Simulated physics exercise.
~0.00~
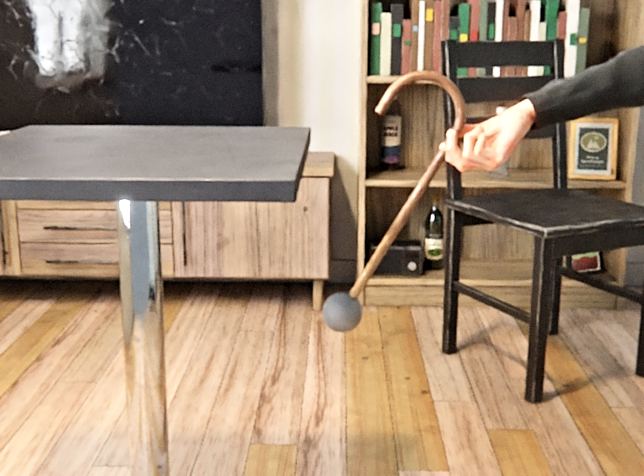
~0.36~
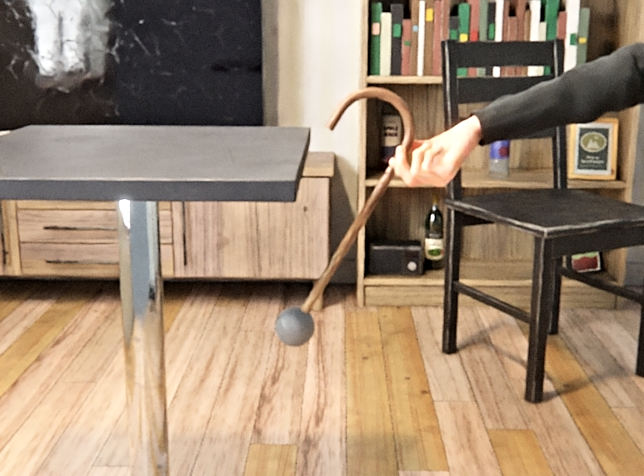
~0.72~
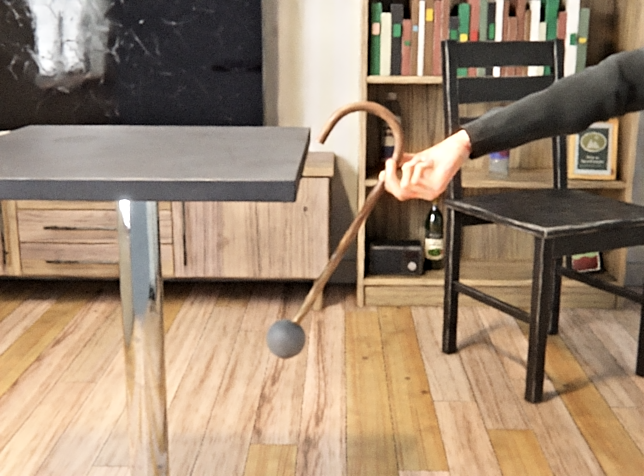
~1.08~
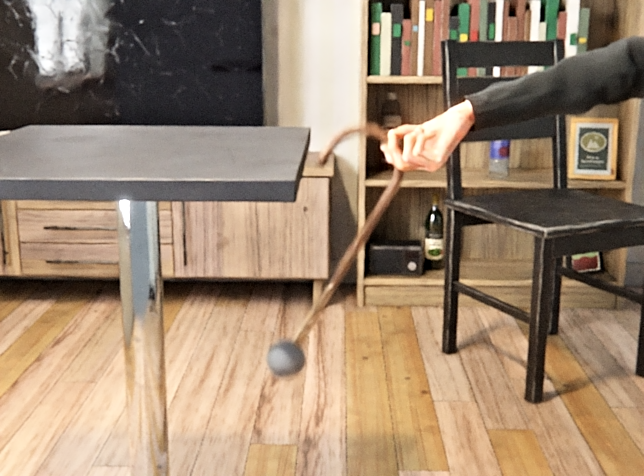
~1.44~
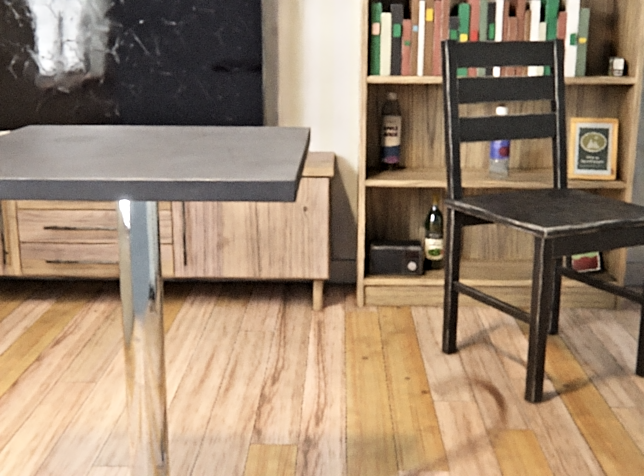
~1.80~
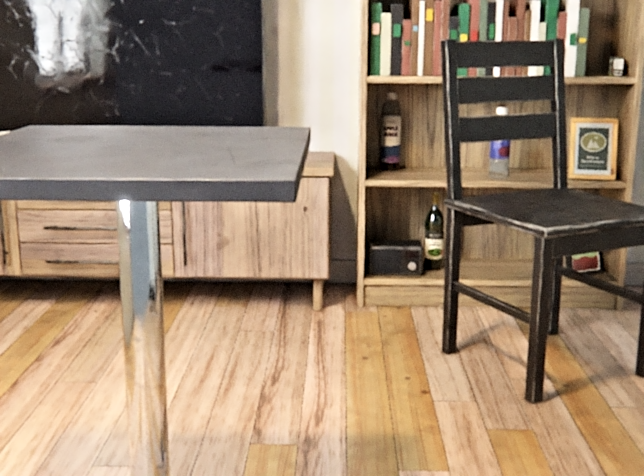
A brown, crook-handled stick with a grey ball at its lower end, like a ladle, is held by a dark-sleeved hand to the right of a grey table. The hand carries it left, the ball swinging low above the wooden floor. It then lowers the stick slightly until the tip of the crook meets the table's right edge. The hand lets go and draws back out of view, and the ladle slips off, dropping as a faint blur near the floor. At the end it is out of sight, while the table and black chair stand unmoved.
